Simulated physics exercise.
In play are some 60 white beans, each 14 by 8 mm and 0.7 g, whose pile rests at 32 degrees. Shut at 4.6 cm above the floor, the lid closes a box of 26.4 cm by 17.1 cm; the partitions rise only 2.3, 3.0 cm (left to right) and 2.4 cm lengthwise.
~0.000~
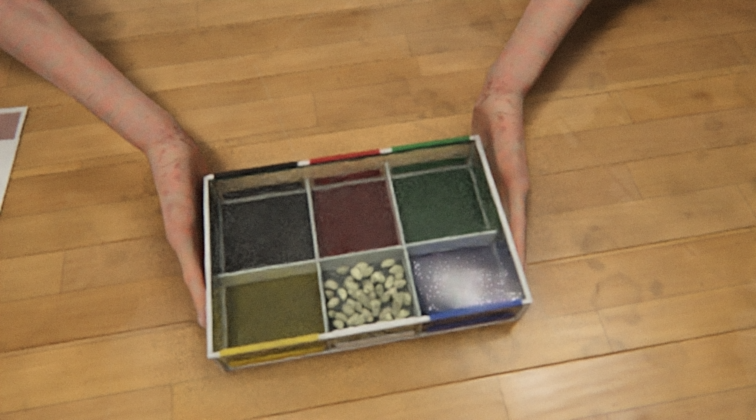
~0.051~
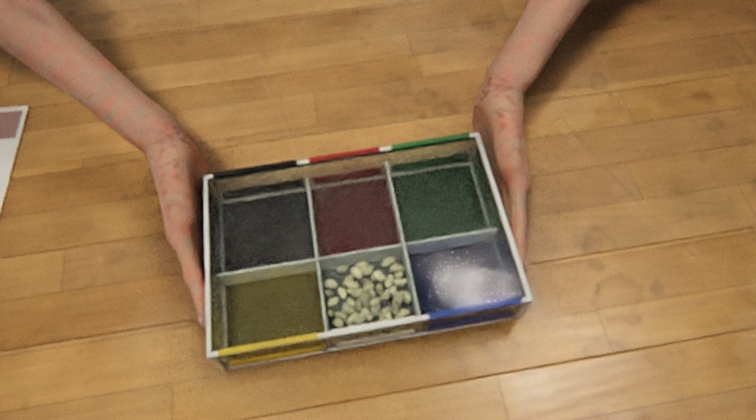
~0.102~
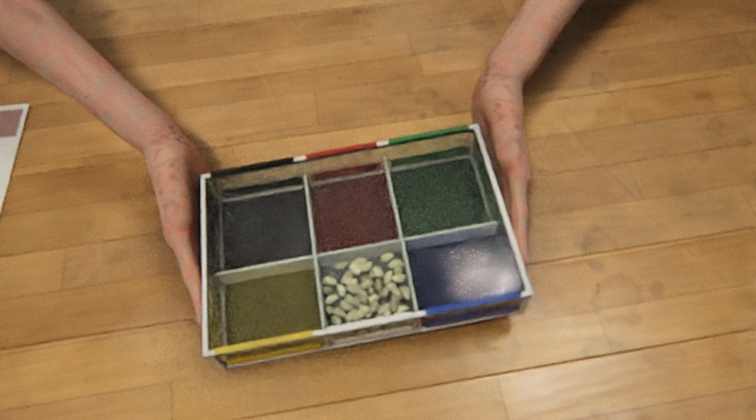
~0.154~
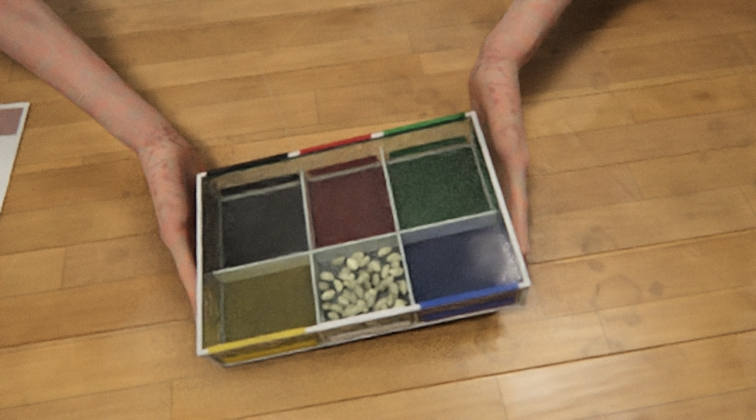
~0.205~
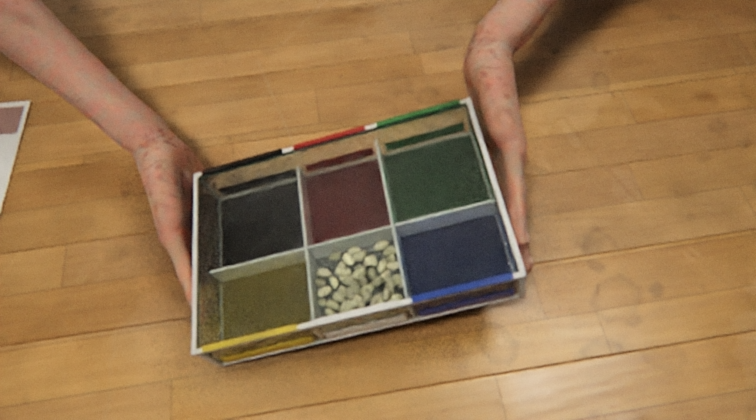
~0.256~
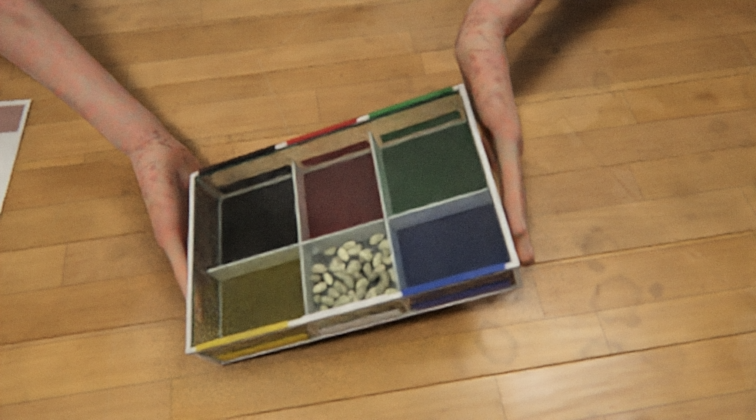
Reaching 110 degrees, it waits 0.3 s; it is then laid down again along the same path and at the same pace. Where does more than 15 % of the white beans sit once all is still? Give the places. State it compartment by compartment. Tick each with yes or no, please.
Red - no; blue - no; green - no; yellow - yes; white - no; black - yes.
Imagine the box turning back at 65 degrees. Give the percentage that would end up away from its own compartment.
0 percent.
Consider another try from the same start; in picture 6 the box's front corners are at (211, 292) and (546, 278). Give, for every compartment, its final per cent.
By the end, red has 0%, blue has 5%, green has 60%, yellow has 0%, white has 30% and black has 0%.
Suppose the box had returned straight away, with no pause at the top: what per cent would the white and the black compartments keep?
Result - white: 0 %; black: 40 %.
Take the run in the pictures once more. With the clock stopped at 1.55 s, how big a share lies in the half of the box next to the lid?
Roughly 80 percent of the pieces.
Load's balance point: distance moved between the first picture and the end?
Roughly 12.0 cm.
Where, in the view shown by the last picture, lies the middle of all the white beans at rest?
At about (236, 289).
After 1.55 s, tilt 110 degrees; yellow 75 %, black 25 %.
Then, at 2.41 s, tilt 56 degrees; yellow 60 %, black 40 %.
After 3.28 s, tilt 0 degrees; yellow 60 %, black 40 %.
In the end, at 4.1 s, red 0 %, blue 0 %, green 0 %, yellow 60 %, white 0 %, black 40 %.
